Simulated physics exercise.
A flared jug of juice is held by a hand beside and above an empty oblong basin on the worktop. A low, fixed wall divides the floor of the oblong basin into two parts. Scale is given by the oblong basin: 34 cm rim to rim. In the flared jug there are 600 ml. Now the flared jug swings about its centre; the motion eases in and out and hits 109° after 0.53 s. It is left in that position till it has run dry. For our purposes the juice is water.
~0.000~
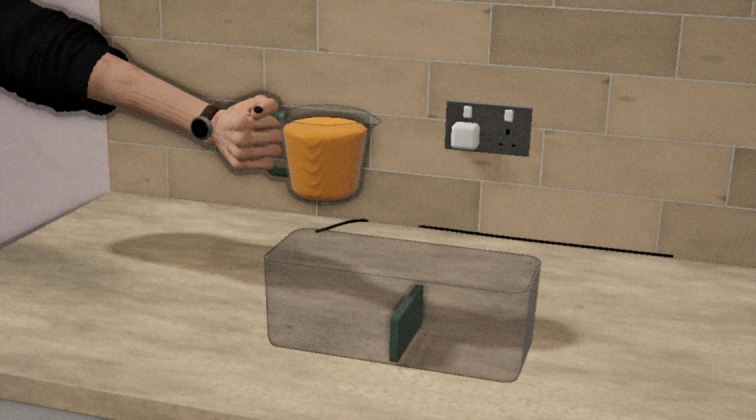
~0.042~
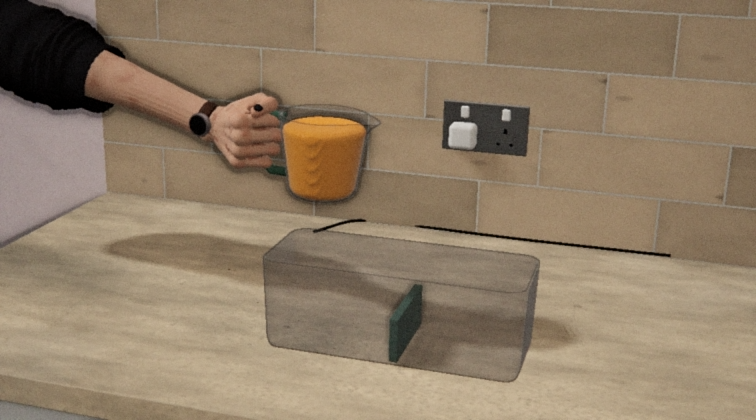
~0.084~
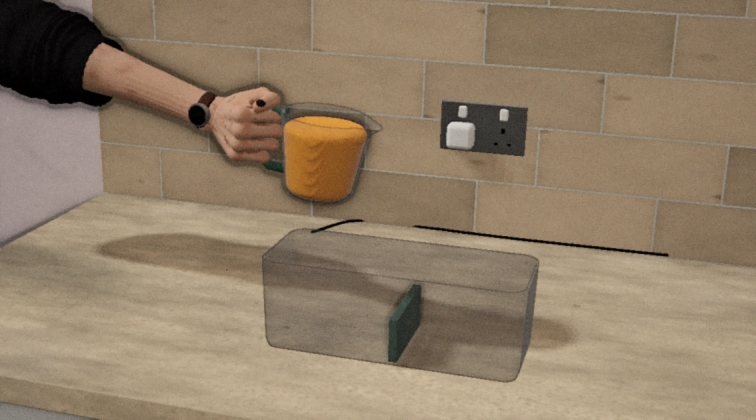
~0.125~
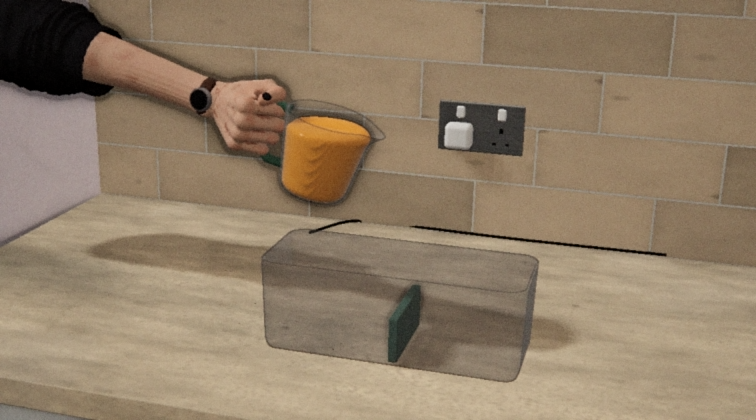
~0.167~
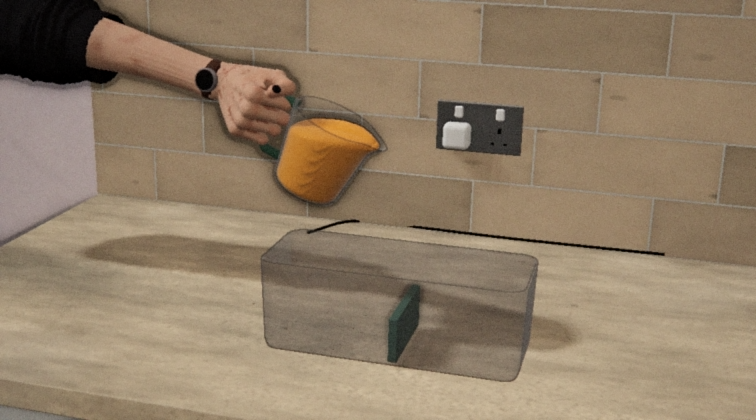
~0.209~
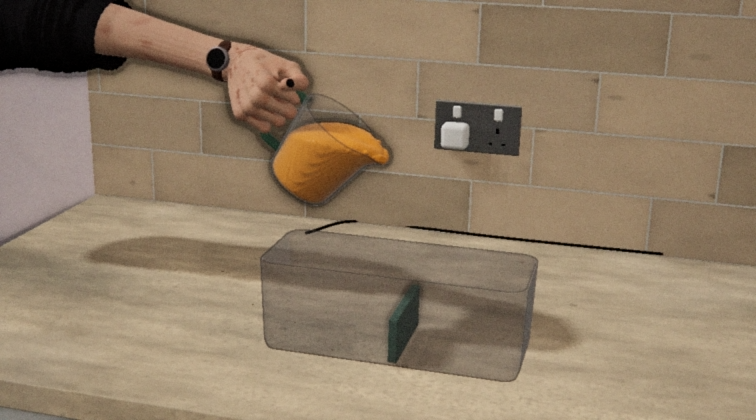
The video shows a hand holding a clear jug of orange liquid above and beside an empty transparent oblong basin on a worktop, then gradually tilting the jug to the right until the liquid reaches its pouring edge.
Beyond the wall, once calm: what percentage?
38 out of 100.
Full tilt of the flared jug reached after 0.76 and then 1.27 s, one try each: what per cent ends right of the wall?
I'd expect close to 50 per cent and then close to 70 per cent.
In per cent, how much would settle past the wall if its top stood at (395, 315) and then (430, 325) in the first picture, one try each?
75 in a hundred, followed by 20 in a hundred.
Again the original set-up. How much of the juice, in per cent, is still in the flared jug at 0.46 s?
Still held: Roughly 36 % of the total.
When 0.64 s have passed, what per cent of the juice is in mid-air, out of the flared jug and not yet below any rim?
About 7 per cent.
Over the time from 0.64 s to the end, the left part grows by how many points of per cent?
Close to 9% of the whole.
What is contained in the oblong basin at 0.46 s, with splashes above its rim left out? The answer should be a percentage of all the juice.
Roughly 36 percent.
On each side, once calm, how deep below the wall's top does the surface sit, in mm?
42 mm left, 46 mm right.
By 0.46 s the tilt is 104° and 36 per cent is still to pour, 8 is left of the wall and 29 right of it.
By 0.64 s the tilt is 109° and 4 per cent is still to pour, 50 is left of the wall and 39 right of it.
By 0.82 s the tilt is 109° and 0 per cent is still to pour, 59 is left of the wall and 38 right of it.
By 1.03 s the tilt is 109° and 0 per cent is still to pour, 59 is left of the wall and 38 right of it.
At rest 59 per cent lies left of the wall, 38 right of it and 2 outside.
